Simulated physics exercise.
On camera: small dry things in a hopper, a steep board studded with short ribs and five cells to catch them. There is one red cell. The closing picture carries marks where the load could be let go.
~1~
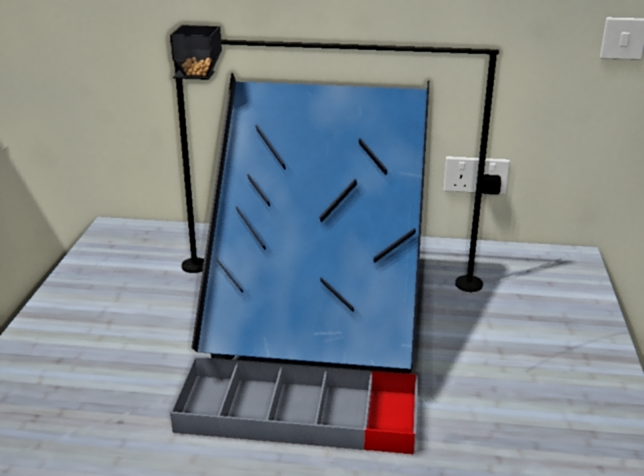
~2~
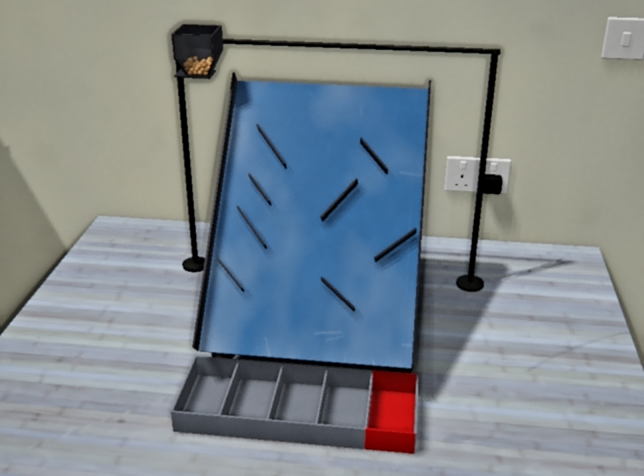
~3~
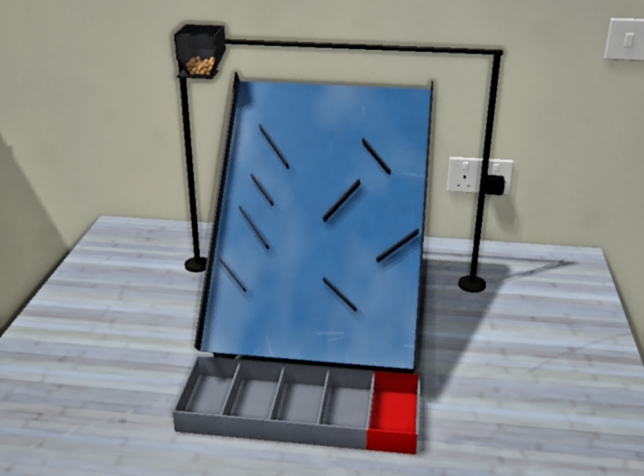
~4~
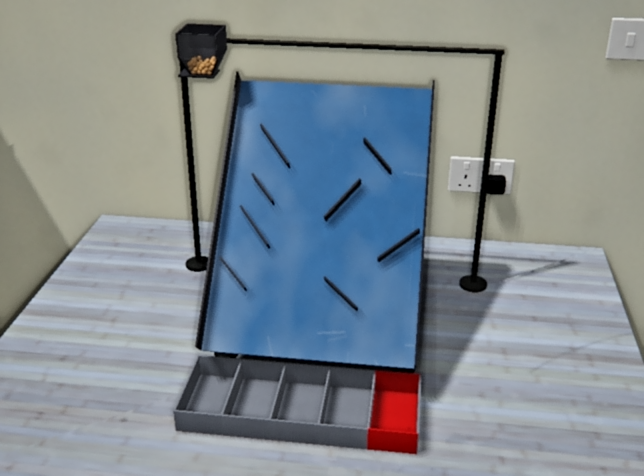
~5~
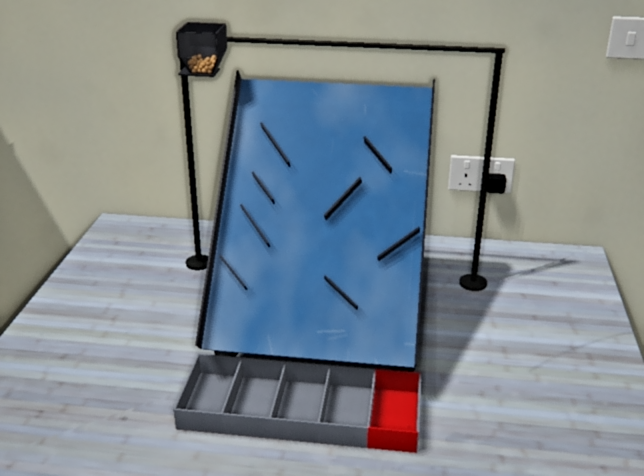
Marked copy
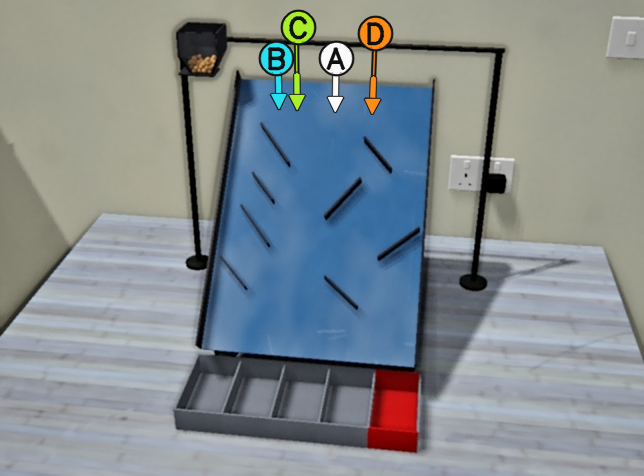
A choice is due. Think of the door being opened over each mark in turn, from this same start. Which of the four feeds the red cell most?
Mark D.
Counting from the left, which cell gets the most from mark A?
The second.
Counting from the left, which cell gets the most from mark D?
The fifth.
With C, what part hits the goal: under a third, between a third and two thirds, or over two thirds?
It is under a third.
On the marked copy, mark A meets the board at (335, 106); mark B meets the board at (278, 103); mark C meets the board at (297, 104); mark D meets the board at (372, 108).
Choosing A, a small share in the red cell, the bulk in other cells, a small share outside the box.
Choosing B, a small share in the red cell, the bulk in other cells, a small share outside the box.
Choosing C, a small share in the red cell, the bulk in other cells, a small share outside the box.
Choosing D, close to half in the red cell, close to a third in other cells, a small share held on the board, a small share outside the box.
